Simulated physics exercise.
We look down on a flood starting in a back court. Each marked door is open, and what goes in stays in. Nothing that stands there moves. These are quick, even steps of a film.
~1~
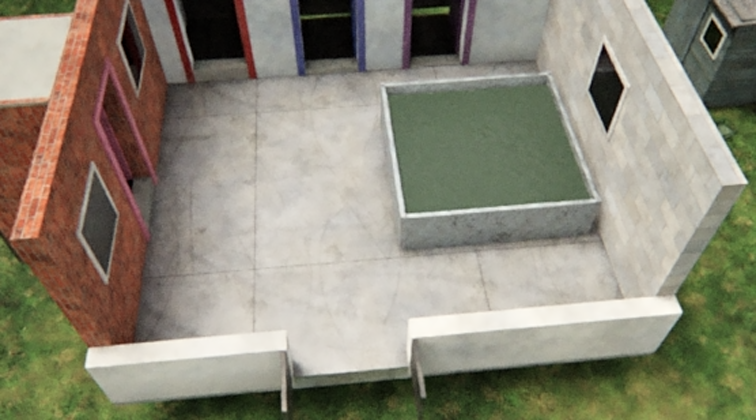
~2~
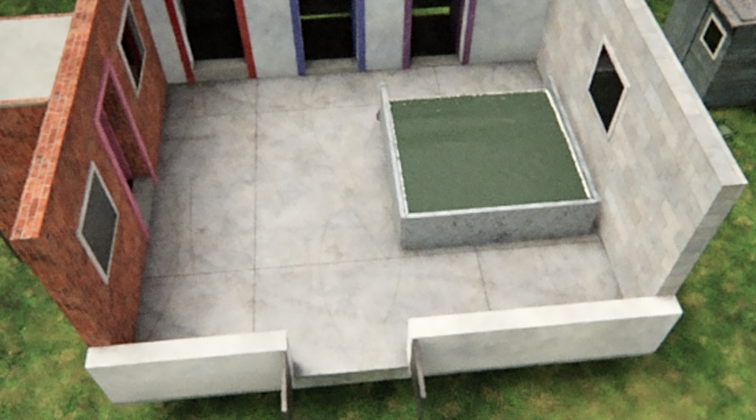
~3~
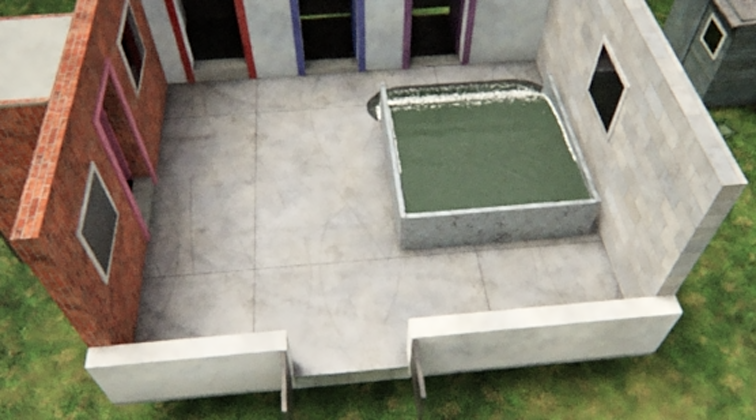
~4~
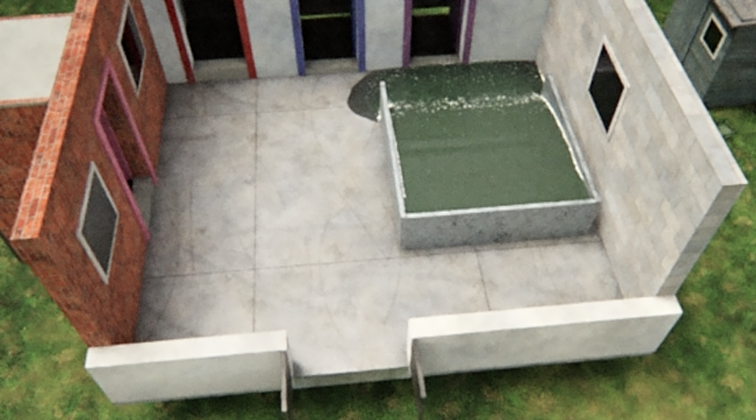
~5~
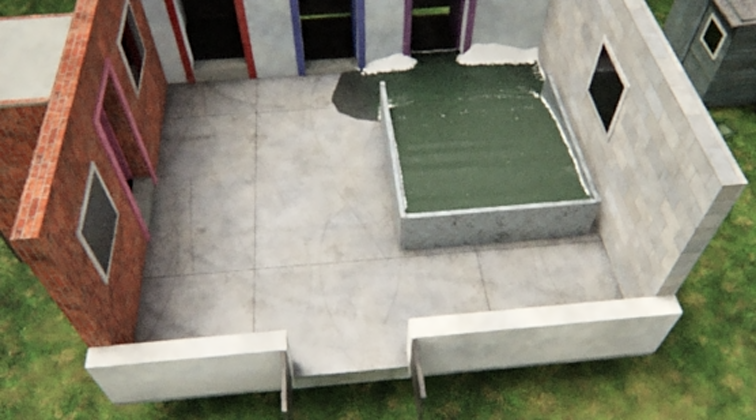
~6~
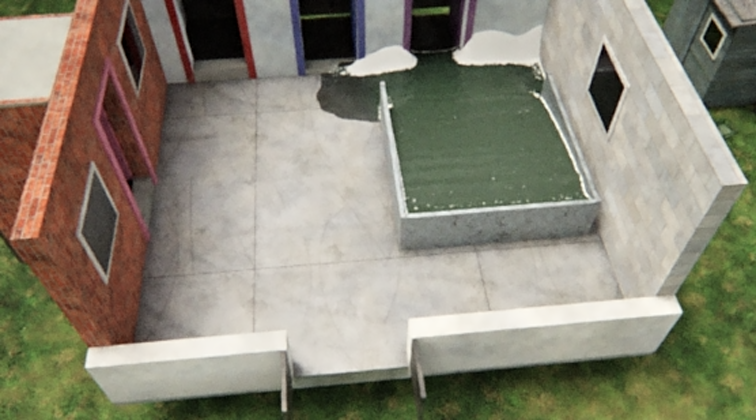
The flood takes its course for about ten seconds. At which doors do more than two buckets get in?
In the end: The purple door takes more than that; the red door stays under that; the pink door stays under that; the blue door takes more than that.
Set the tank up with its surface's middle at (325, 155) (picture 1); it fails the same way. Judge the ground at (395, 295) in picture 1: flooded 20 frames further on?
Verdict: Dry.
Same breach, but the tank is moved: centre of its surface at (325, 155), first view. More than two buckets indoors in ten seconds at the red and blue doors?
One by one: The red door lets more in; the blue door takes more.
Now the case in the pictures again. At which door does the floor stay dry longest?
It is the pink-painted one.
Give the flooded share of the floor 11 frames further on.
Close to 30 %.
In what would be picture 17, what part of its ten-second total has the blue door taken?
About 30 per cent.
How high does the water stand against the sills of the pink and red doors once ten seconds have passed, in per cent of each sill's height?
Roughly 30 per cent, then 40 per cent.
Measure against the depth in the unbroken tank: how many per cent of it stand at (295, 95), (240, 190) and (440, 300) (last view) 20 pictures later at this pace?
Roughly 16, 4 and 0 per cent, in turn.
A moment on, water covers 20 % of the floor; the purple door far over two buckets in, the red door not reached, the pink door not reached, the blue door under two buckets in.
Next, water covers 30 % of the floor; the purple door far over two buckets in, the red door wet at the sill, nothing in, the pink door not reached, the blue door under two buckets in.
Then, water covers 50 % of the floor; the purple door far over two buckets in, the red door wet at the sill, nothing in, the pink door wet at the sill, nothing in, the blue door over two buckets in.
Later, water covers 85 % of the floor; the purple door far over two buckets in, the red door wet at the sill, nothing in, the pink door wet at the sill, nothing in, the blue door over two buckets in.
In the end, water covers 95 % of the floor; the purple door far over two buckets in, the red door wet at the sill, nothing in, the pink door wet at the sill, nothing in, the blue door over two buckets in.
